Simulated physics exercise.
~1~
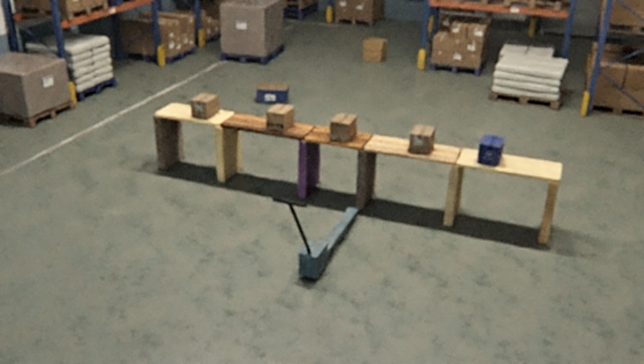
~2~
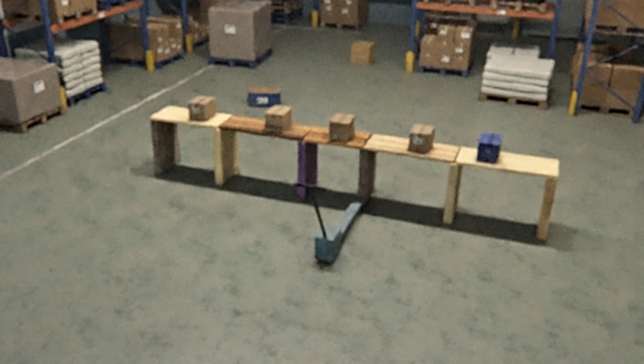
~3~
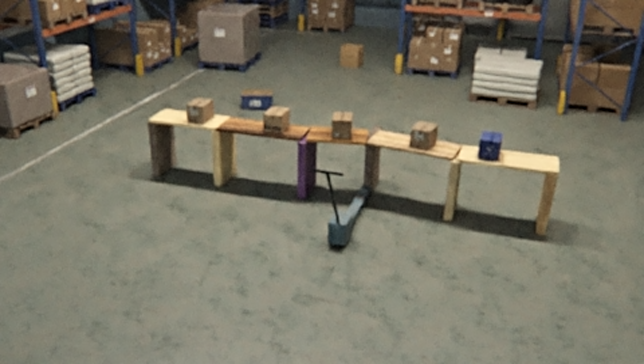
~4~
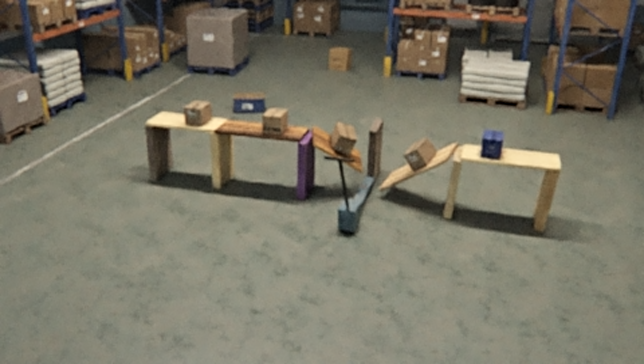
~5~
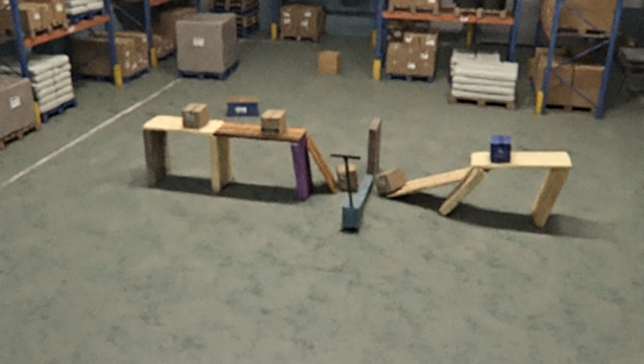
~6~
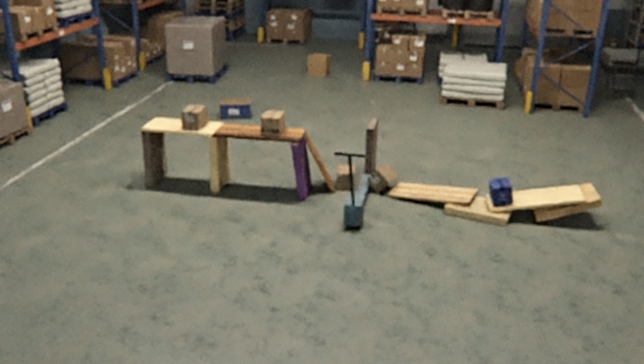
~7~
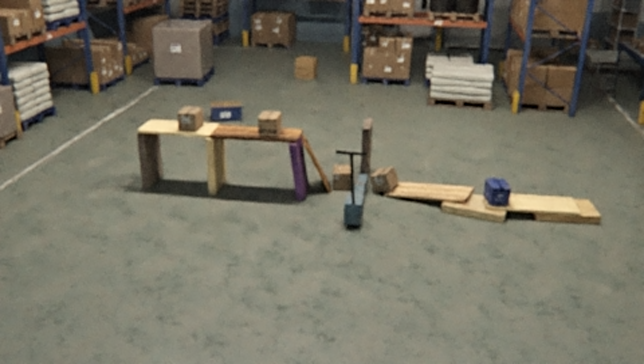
To begin with, a row of boards rests end to end on upright timber slabs in a warehouse, with small cartons and a blue one on top. A low jack slides in from the front toward the foot of an upright right of the purple one. As it arrives, the boards on either side drop at their inner ends and their cartons slide down. The right-hand supports then lean and topple, bringing the last board and the blue carton down. Finally, the right side lies flat, while the left two spans still stand, the purple upright slightly tilted.
